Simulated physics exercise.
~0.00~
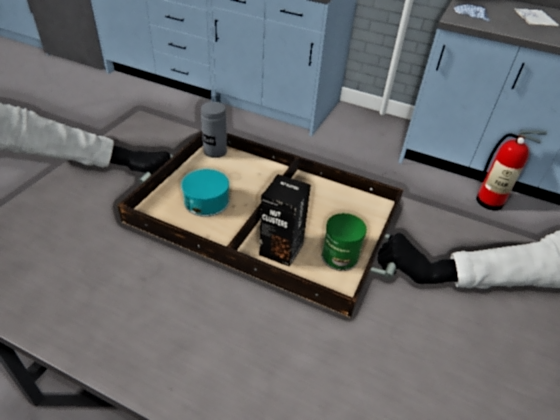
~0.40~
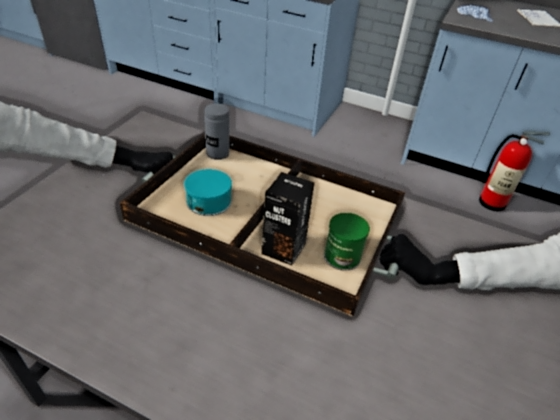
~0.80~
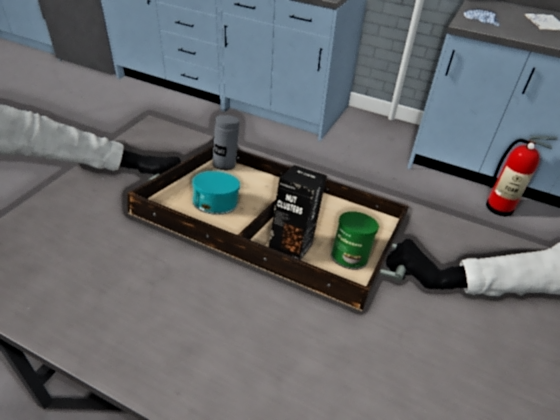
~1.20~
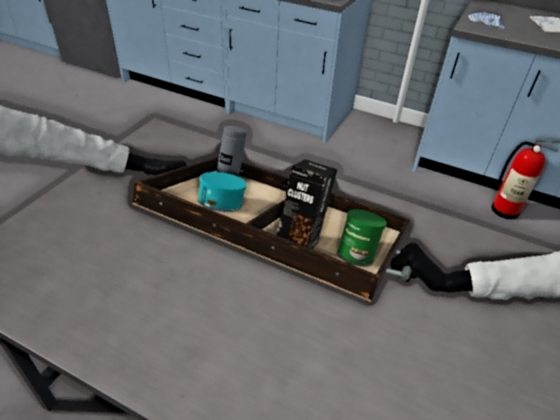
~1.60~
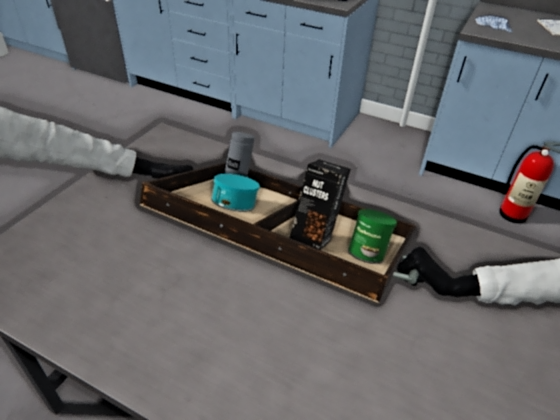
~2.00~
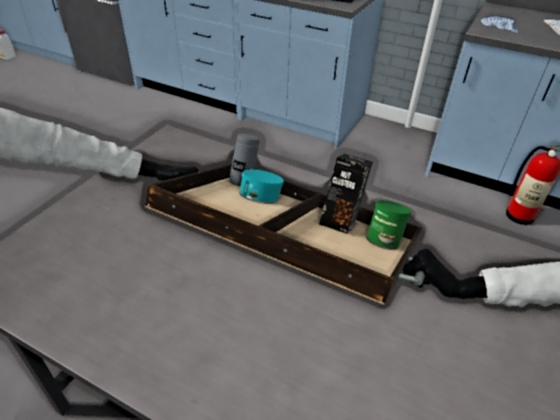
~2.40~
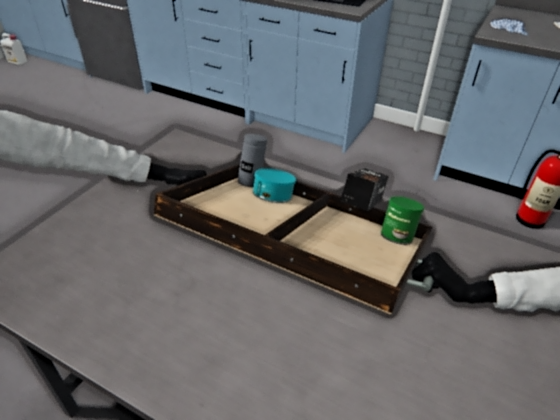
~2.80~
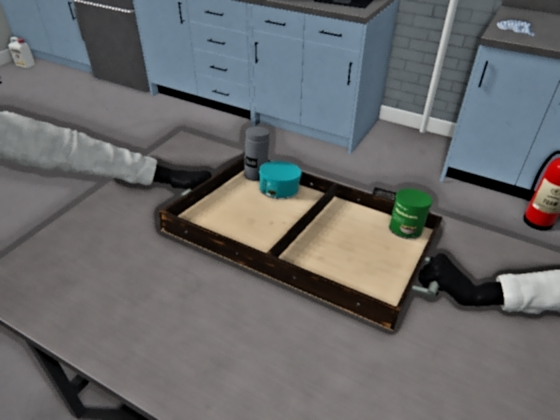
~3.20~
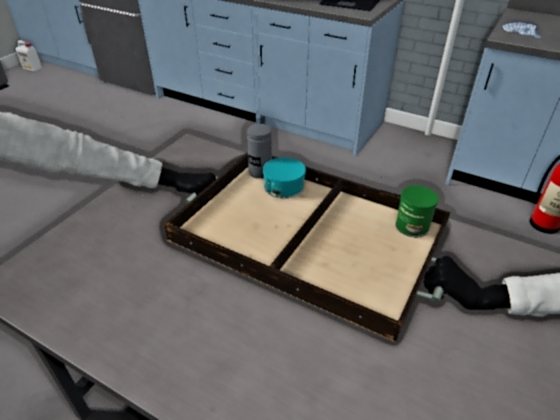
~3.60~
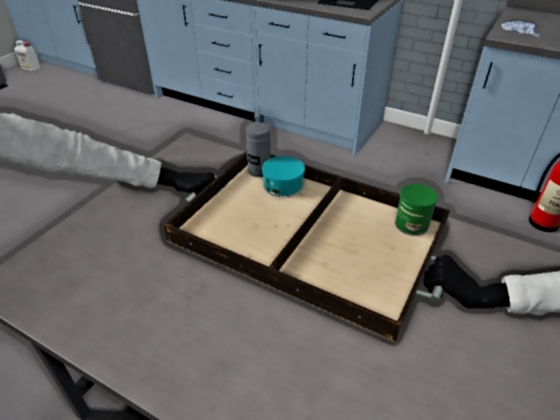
Two black-gloved hands in white sleeves hold a dark-rimmed wooden tray over a grey table, seen from above in a room with blue cabinets and a red fire extinguisher. On it stand a grey jar at the back left, a turquoise tub, a tall black carton near the middle and a green tin at the right. The hands tip the tray's far edge down, and the carton, tin and tub slide away towards it. The carton topples over the far rim and drops out of view. The tray levels again, with the jar, tub and tin resting along its far side.
